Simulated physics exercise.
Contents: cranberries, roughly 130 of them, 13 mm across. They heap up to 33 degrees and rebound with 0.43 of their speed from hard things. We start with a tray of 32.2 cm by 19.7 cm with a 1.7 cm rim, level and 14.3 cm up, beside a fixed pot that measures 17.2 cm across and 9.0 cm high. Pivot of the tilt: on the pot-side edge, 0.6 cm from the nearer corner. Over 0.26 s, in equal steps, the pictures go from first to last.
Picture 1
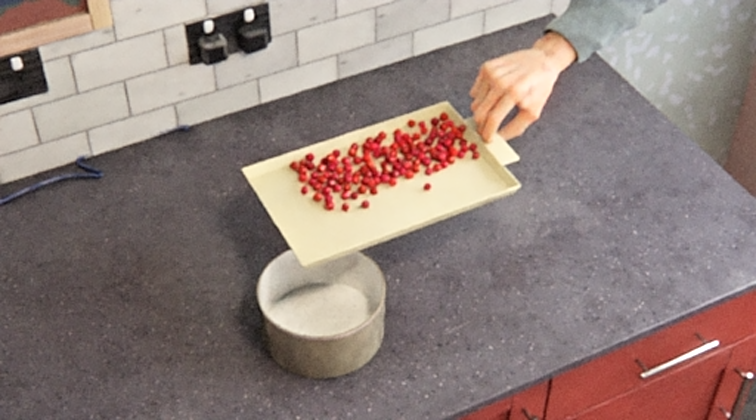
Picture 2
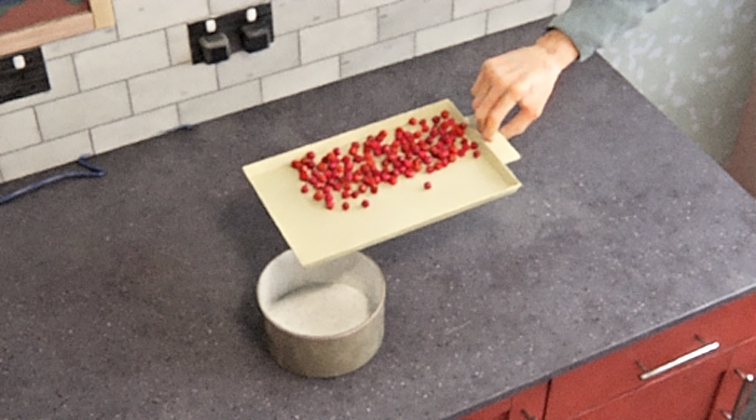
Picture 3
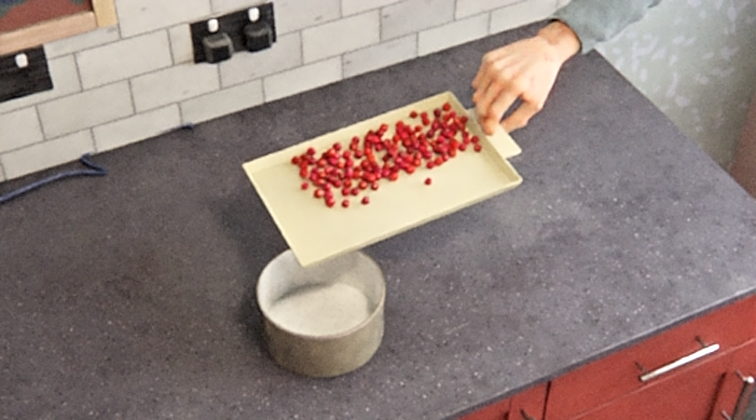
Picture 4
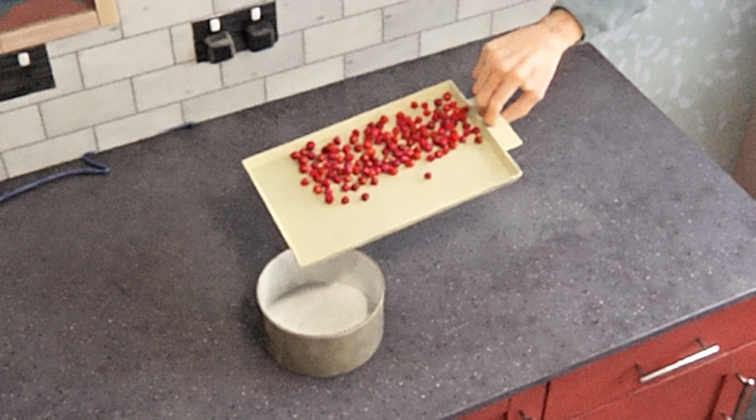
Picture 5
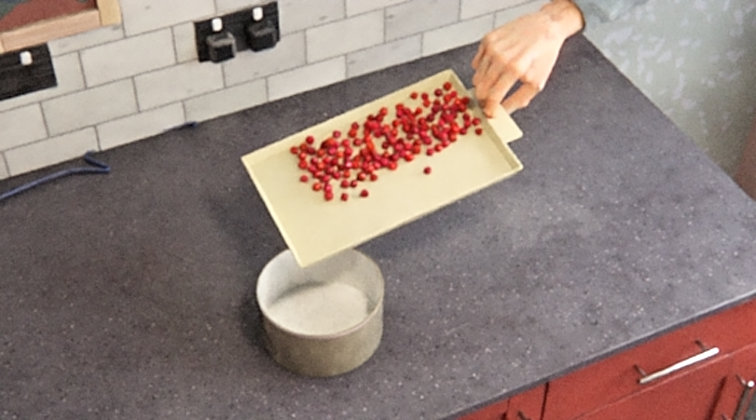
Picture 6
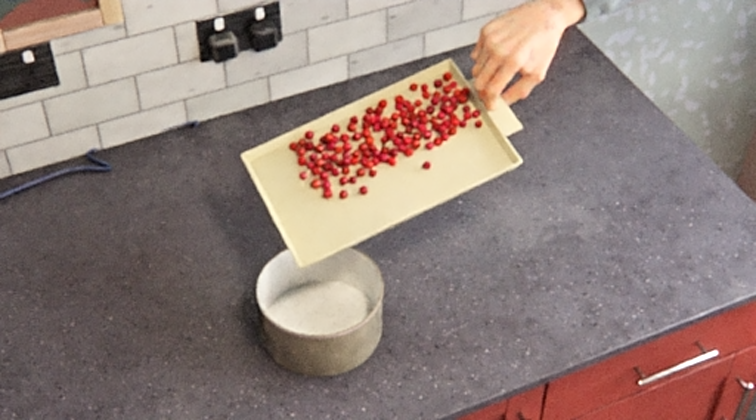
A cream rectangular tray scattered with small round red pieces hangs above a speckled dark grey worktop, seen from above at an angle. A hand in a grey-green sleeve is at its tab on the right, a round metal pot stands below, with pale tiles and black sockets behind and red drawers at lower right. The tray's far side gradually rises, while the pieces barely shift across it.
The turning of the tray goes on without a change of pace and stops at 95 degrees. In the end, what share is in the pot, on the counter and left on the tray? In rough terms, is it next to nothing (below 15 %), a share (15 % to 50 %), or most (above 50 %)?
In order: Pot: That should get more than half; counter: That should get a moderate amount; tray: That should get only a little.
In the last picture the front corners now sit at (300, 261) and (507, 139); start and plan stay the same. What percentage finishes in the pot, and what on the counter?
The pot gets 10 and the counter 90.
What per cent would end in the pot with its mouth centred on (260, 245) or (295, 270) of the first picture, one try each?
0 % and 30 %.
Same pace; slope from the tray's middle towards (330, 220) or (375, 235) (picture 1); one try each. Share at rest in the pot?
First try: About 45 percent; second try: About 70 percent.
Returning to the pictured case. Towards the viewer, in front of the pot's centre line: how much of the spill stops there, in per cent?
Estimate: Close to 90 per cent of the pieces.
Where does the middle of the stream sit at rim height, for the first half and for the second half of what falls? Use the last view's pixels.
It passes about (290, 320) first and (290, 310) afterwards.
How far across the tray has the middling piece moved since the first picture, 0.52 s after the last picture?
Roughly 17 cm.
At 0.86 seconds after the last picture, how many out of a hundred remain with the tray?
About 50 per cent.
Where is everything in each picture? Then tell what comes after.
Tray tilt 0 degrees, front corners at (305, 260) and (514, 184); middle of the pieces at (389, 158); pot at (321, 288), in the first frame.
Tray tilt 1 degrees, front corners at (305, 260) and (515, 183); middle of the pieces at (390, 157), in the second frame.
Tray tilt 3 degrees, front corners at (305, 260) and (516, 179), lowest corner left front; middle of the pieces at (390, 152), in the third frame.
Tray tilt 7 degrees, front corners at (304, 261) and (516, 172), lowest corner left front; middle of the pieces at (390, 145), in the fourth frame.
Tray tilt 11 degrees, front corners at (303, 262) and (516, 166), lowest corner left front; middle of the pieces at (390, 138), in the fifth frame.
Tray tilt 15 degrees, front corners at (302, 262) and (516, 160), lowest corner left front; middle of the pieces at (389, 132); pot at (320, 286), in the sixth frame.
Then, 0.52 s after the last picture, tilt 53 degrees; the tray holds 90 %, the pot 0 %.
Then, 0.86 s after the last picture, tilt 78 degrees; the tray holds 50 %, the pot 30 %.
Then, 1.30 s after the last picture, tilt 95 degrees; the tray holds 0 %, the pot 75 %.
In the end, pot 75 %, counter 25 %, tray 0 %.
